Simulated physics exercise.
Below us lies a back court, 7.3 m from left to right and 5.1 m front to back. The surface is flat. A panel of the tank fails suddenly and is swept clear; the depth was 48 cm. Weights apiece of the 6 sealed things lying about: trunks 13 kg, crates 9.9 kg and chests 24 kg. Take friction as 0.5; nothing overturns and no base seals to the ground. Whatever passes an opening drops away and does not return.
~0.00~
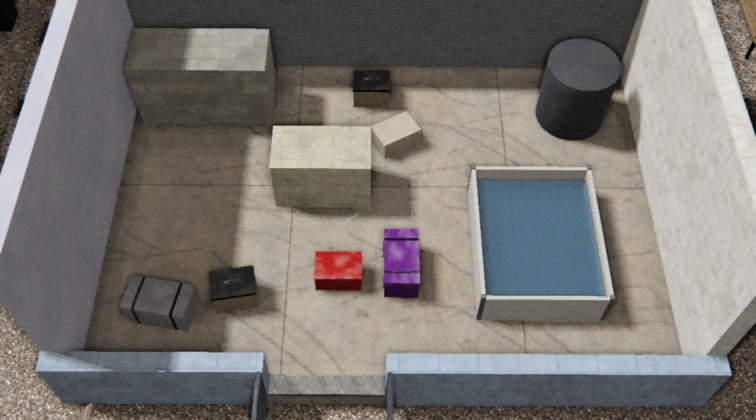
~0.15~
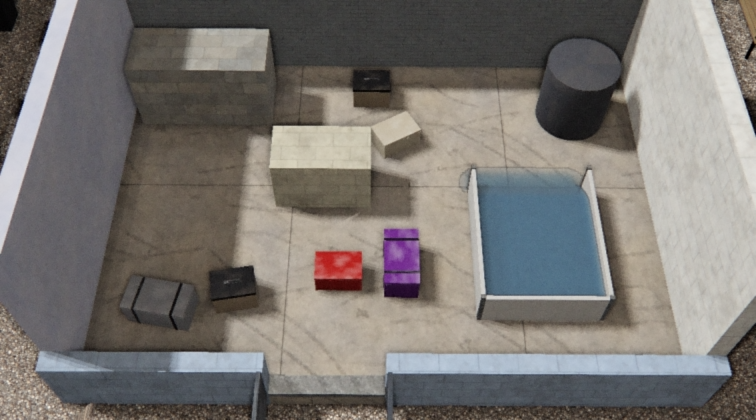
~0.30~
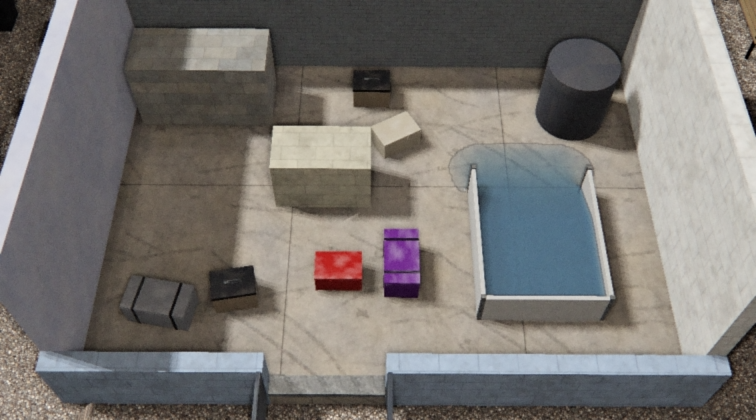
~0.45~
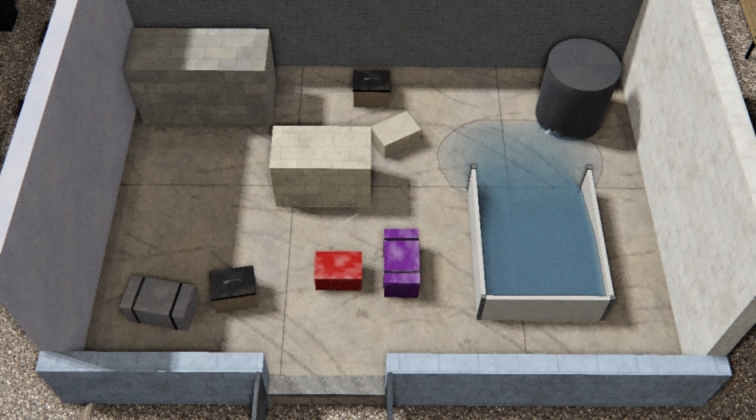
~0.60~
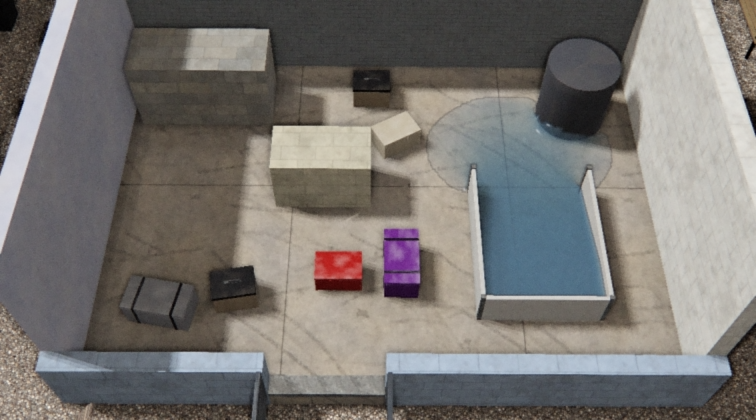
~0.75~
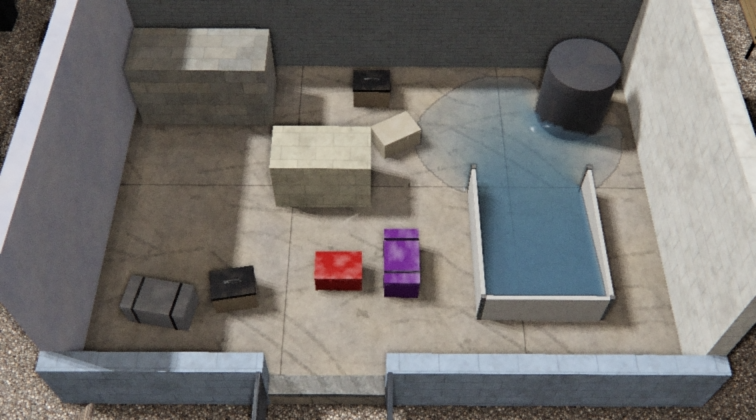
We see a walled court with a tank of water, a red crate, a purple trunk and other blocks; the tank's back panel gives way and water spreads across the floor around the dark cylinder, while the objects stay still.
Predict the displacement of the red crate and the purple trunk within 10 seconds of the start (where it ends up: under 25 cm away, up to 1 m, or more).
The red crate holds its place, the purple trunk stays put.
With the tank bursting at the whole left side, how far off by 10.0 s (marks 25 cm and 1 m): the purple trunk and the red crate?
In that case the purple trunk travels far, the red crate ends far away.
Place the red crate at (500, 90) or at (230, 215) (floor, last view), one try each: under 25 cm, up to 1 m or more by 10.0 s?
In that order: It travels far; it barely shifts.
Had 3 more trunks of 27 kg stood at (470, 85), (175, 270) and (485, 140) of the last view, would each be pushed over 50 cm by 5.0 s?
In that order: Over, short of it, more.
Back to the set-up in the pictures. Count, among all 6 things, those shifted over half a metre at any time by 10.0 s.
2 of them.
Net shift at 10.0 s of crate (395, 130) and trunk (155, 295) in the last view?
In that order: 140 cm, 0 cm.
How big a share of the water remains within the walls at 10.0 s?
Some 100 per cent remains.
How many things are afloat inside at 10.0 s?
1 of them.
After 2.0 s the red crate is near (338, 265), 0.0 m from its start, aground; the purple trunk is near (402, 255), 0.0 m from its start, aground; 0 of 6 are out; 0 afloat.
After 4.5 s the red crate is near (338, 265), 0.0 m from its start, aground; the purple trunk is near (402, 255), 0.0 m from its start, aground; 0 of 6 are out; 0 afloat.
After 7.0 s the red crate is near (338, 265), 0.0 m from its start, aground; the purple trunk is near (402, 255), 0.0 m from its start, aground; 0 of 6 are out; 0 afloat.
After 10.0 s the red crate is near (338, 265), 0.0 m from its start, aground; the purple trunk is near (402, 256), 0.0 m from its start, aground; 0 of 6 are out; 1 afloat.
